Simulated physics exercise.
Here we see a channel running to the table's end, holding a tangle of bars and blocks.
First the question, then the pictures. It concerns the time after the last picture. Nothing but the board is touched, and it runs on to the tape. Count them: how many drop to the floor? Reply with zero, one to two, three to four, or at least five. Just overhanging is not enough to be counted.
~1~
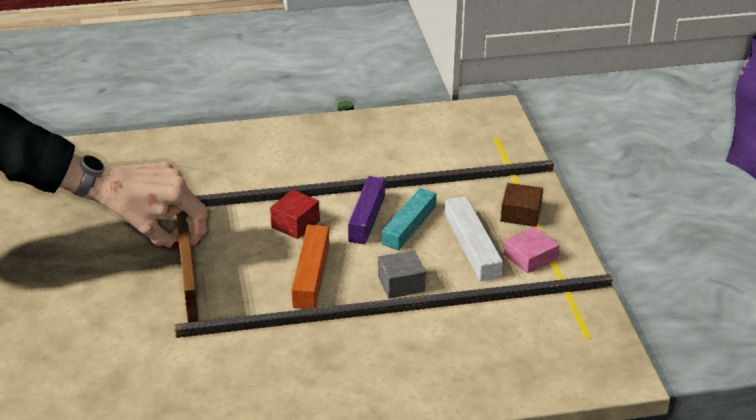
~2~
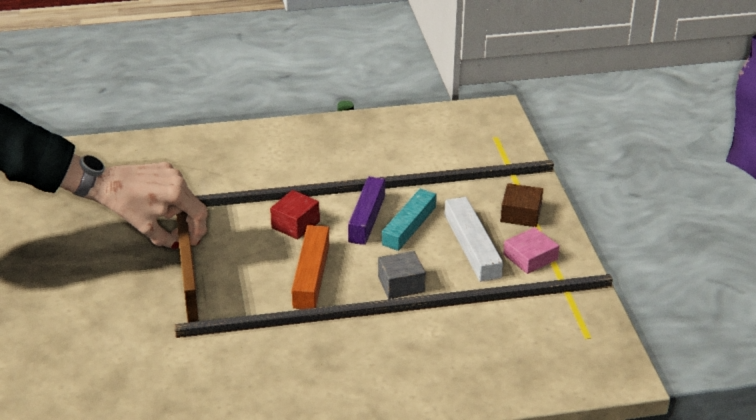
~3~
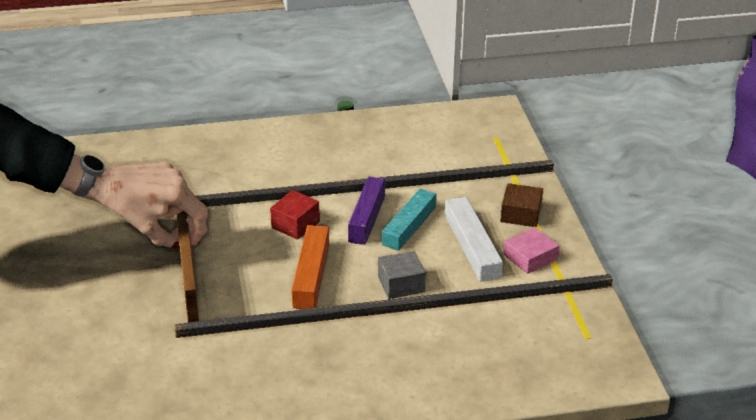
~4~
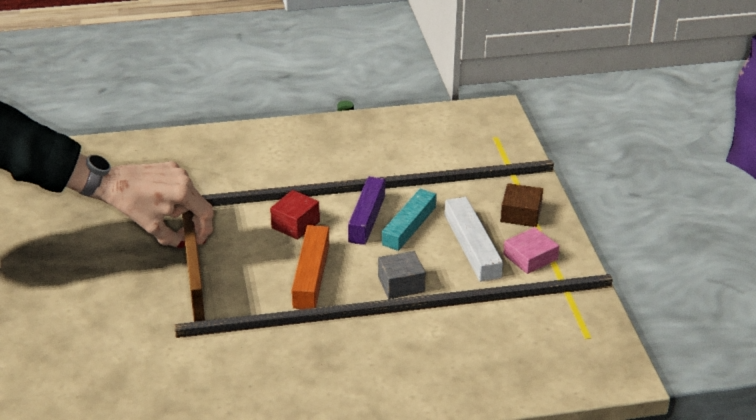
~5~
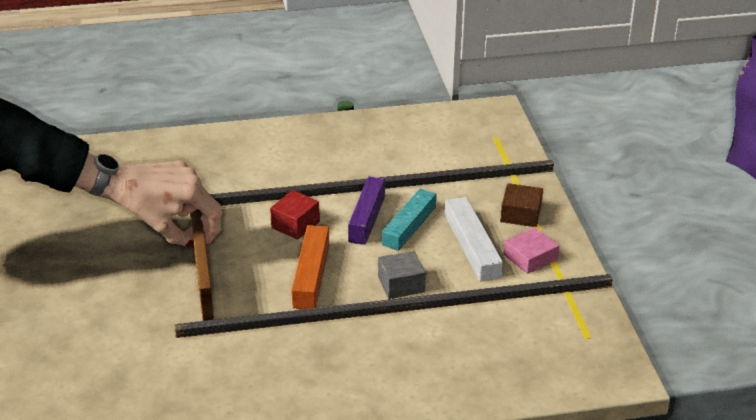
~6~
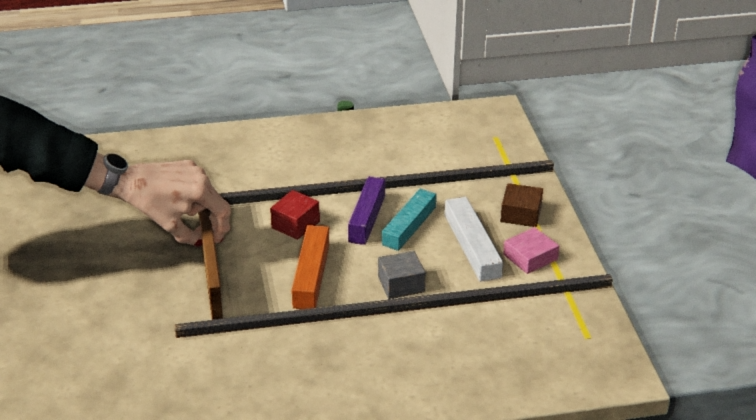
It comes to three to four.
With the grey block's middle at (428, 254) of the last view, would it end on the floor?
It simply keeps its place on top.
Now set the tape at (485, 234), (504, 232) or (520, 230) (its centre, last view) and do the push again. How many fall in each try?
Tallies in the order given: 2, 2, 3.
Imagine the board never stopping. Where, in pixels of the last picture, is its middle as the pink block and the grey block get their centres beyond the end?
The middle is at (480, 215) when it's the pink block, and at (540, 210) when it's the grey block.
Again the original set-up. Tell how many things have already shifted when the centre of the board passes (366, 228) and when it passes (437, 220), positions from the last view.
That gives 5 for the first and 8 for the second.
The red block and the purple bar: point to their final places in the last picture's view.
Red block at about (542, 182), purple bar at about (569, 193).
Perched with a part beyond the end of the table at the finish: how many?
Result: 2.
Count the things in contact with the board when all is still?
Contact count: 2.
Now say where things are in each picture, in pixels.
Brown block (522, 205); pink block (531, 250); white bar (473, 238); board (185, 247); tape (537, 228), in the first frame.
Pink block (531, 250); grey block (402, 275), in the second frame.
White bar (473, 238); orange bar (311, 266), in the third frame.
Brown block (522, 205); board (191, 247), in the fourth frame.
Pink block (531, 250); purple bar (367, 210), in the fifth frame.
Brown block (522, 205); pink block (531, 250); white bar (473, 238); board (208, 245); tape (537, 228), in the sixth frame.
Soon after, none off yet; brown block at rest near (522, 205); pink block at rest near (531, 250); white bar at rest near (473, 238).
At rest, the number that fall off is three or four; fallen, turquoise bar, white bar, pink block and brown block.
